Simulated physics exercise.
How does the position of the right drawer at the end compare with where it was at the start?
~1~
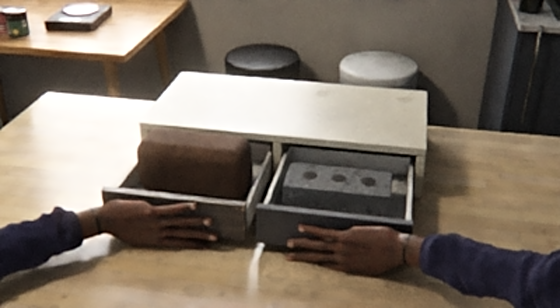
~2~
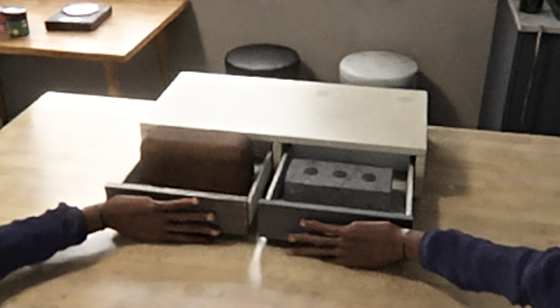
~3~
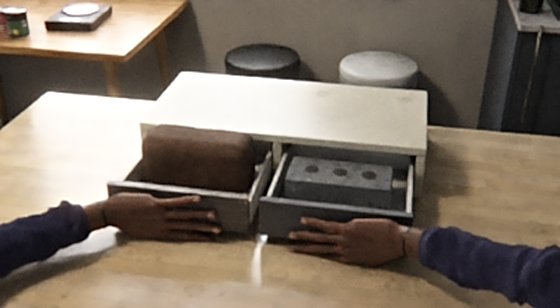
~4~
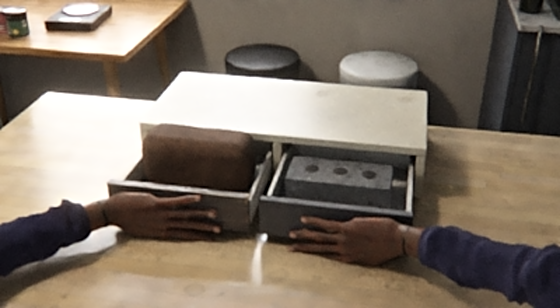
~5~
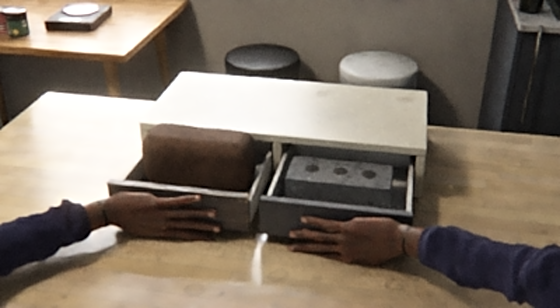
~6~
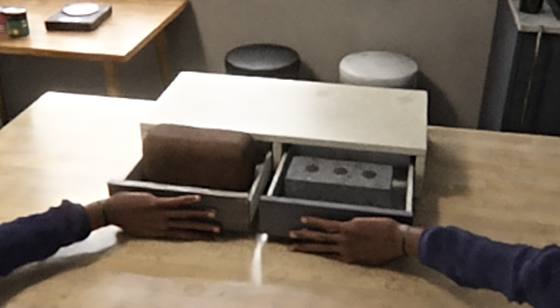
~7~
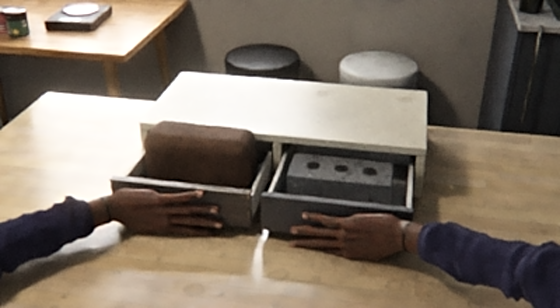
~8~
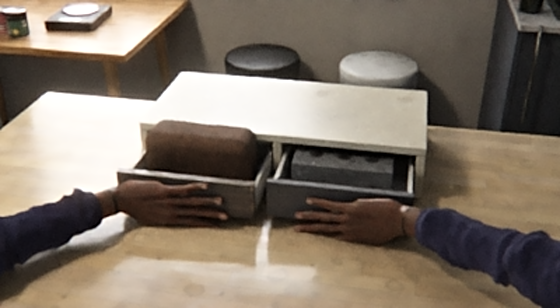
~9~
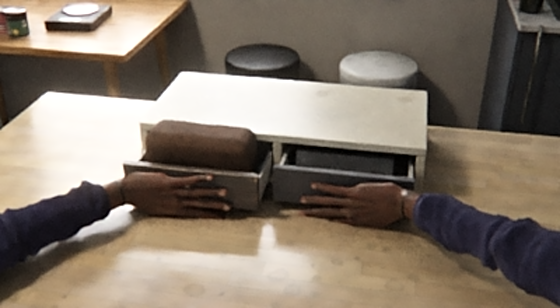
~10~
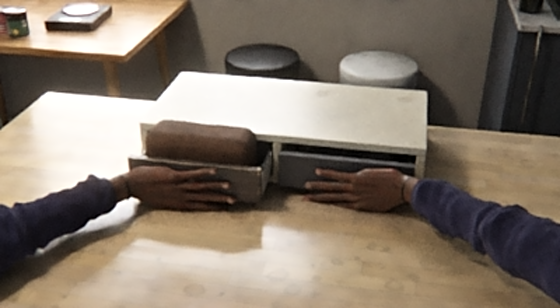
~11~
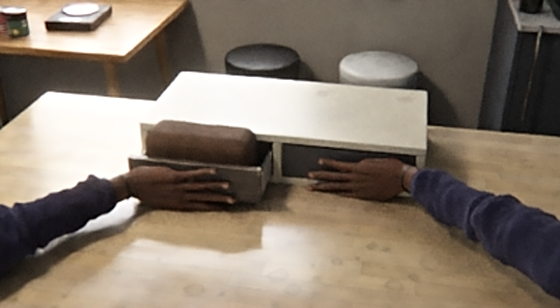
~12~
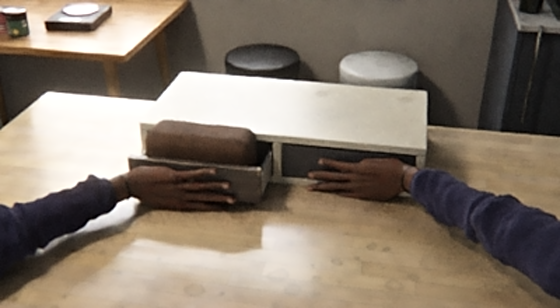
At the start the right drawer is pulled out toward the viewer with the grey brick showing, and by the end it is pushed fully into the cabinet.
At first, a low, pale cabinet sits on a wooden table with both drawers pulled open, a brown loaf in the left one and a grey brick with holes in the right one. A hand rests against the front of each drawer, and for a while they barely shift. Then both hands push and the drawers slide inward, the brick steadily disappearing under the cabinet top. The right drawer goes all the way in, hiding the brick. The left drawer moves in only partway and stops, still sticking out with the loaf in view and the hand against it.
